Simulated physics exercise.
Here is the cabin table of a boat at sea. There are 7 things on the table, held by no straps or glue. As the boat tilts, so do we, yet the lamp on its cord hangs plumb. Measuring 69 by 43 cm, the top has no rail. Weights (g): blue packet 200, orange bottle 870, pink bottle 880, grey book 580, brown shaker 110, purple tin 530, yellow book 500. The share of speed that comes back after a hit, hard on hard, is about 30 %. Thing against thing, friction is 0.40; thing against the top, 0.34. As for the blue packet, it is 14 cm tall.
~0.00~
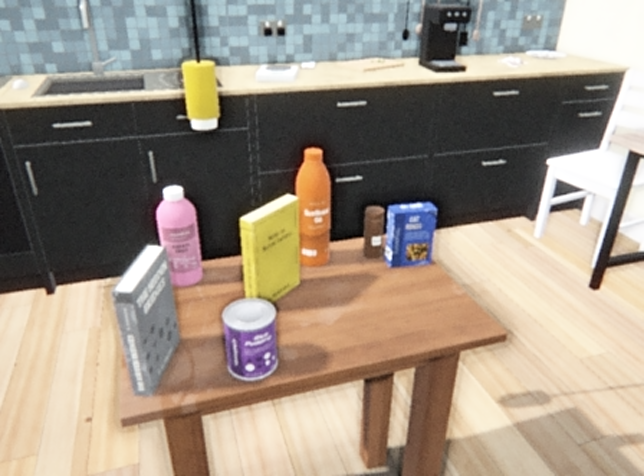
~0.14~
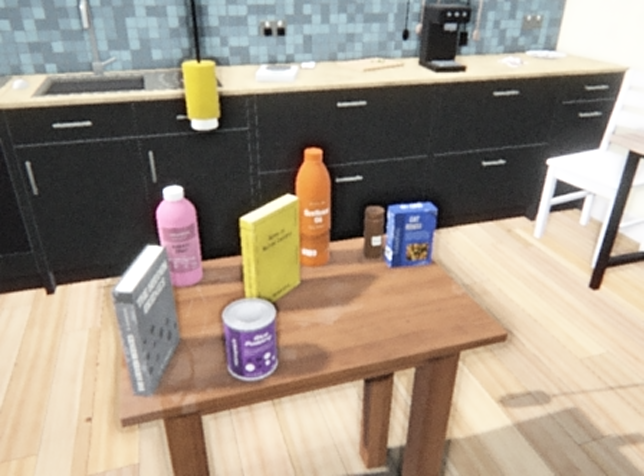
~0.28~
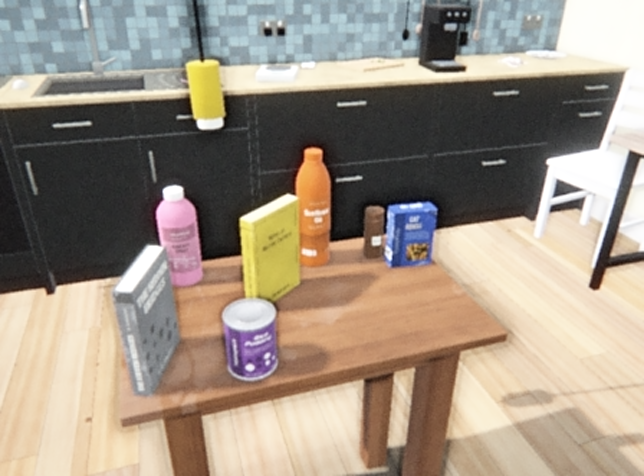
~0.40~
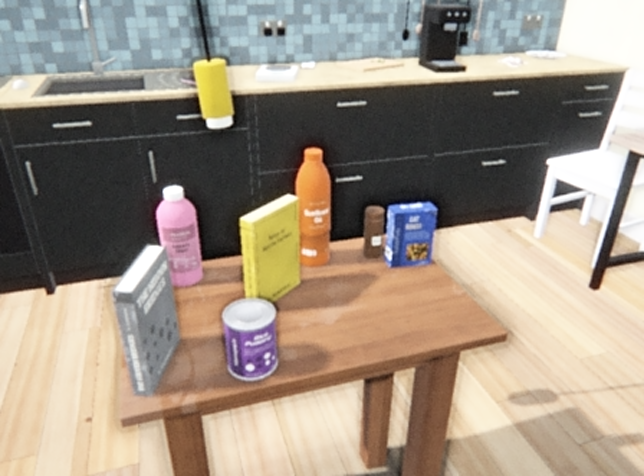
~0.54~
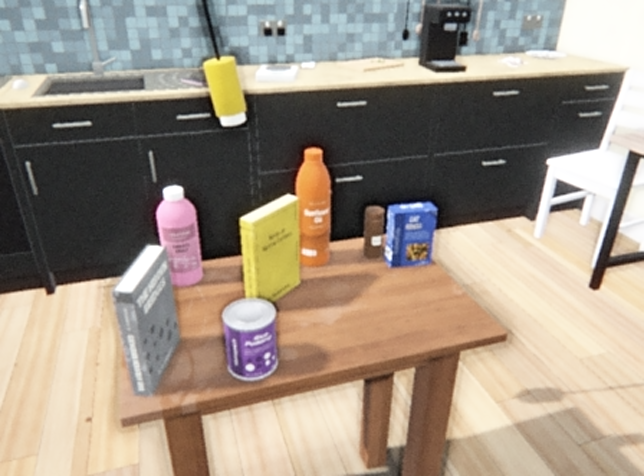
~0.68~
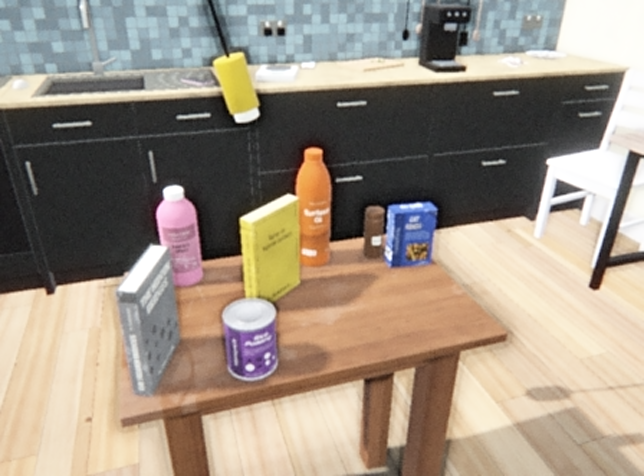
A yellow lamp on a dark cord hangs in a kitchen area with black cabinets and blue tiles, seen from slightly above a wooden table. A grey book and pink bottle stand at left, a yellow book, purple tin and orange bottle near the middle, and a brown shaker and blue packet at right. The lamp hangs straight, then slants steadily rightward, while the tabletop things and view stay still.
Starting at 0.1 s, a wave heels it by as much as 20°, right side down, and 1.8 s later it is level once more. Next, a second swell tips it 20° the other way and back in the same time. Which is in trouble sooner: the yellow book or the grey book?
The latter of the two.
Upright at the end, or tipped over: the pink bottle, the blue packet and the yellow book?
Final state - pink bottle: Remains on its base; blue packet: Remains on its base; yellow book: Goes over.
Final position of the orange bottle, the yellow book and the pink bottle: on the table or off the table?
At the end the orange bottle leaves its base, the yellow book remains on its base and the pink bottle remains on its base.
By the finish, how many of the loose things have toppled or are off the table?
The number is 4.
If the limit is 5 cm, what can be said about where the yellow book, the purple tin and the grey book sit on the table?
Here is how it goes: The yellow book moves off; next, the purple tin moves off; last, the grey book moves off.
Around 1.28 s, heel 16°, right side down; grey book tipped 65° against what carries it near (246, 335); yellow book on its side near (348, 302); orange bottle tipped 30° against what carries it.
Around 1.78 s, heel 1°, right side down; orange bottle and brown shaker now off the table; grey book on its side near (272, 348); yellow book on its side near (383, 303).
Around 2.48 s, heel 14°, left side down; grey book on its side near (272, 348); yellow book on its side near (382, 303); purple tin shifted 22 cm.
Finally (4.2 s), off the table, orange bottle and brown shaker; on their side or leaning hard on the table, grey book and yellow book; not toppled but over 5 cm from the start, purple tin; the other 2 still in place (within 5 cm). Final places as that camera would see them, yellow book near (377, 304), grey book near (265, 349). Yellow book went at 1.08 s; grey book went at 0.92 s.
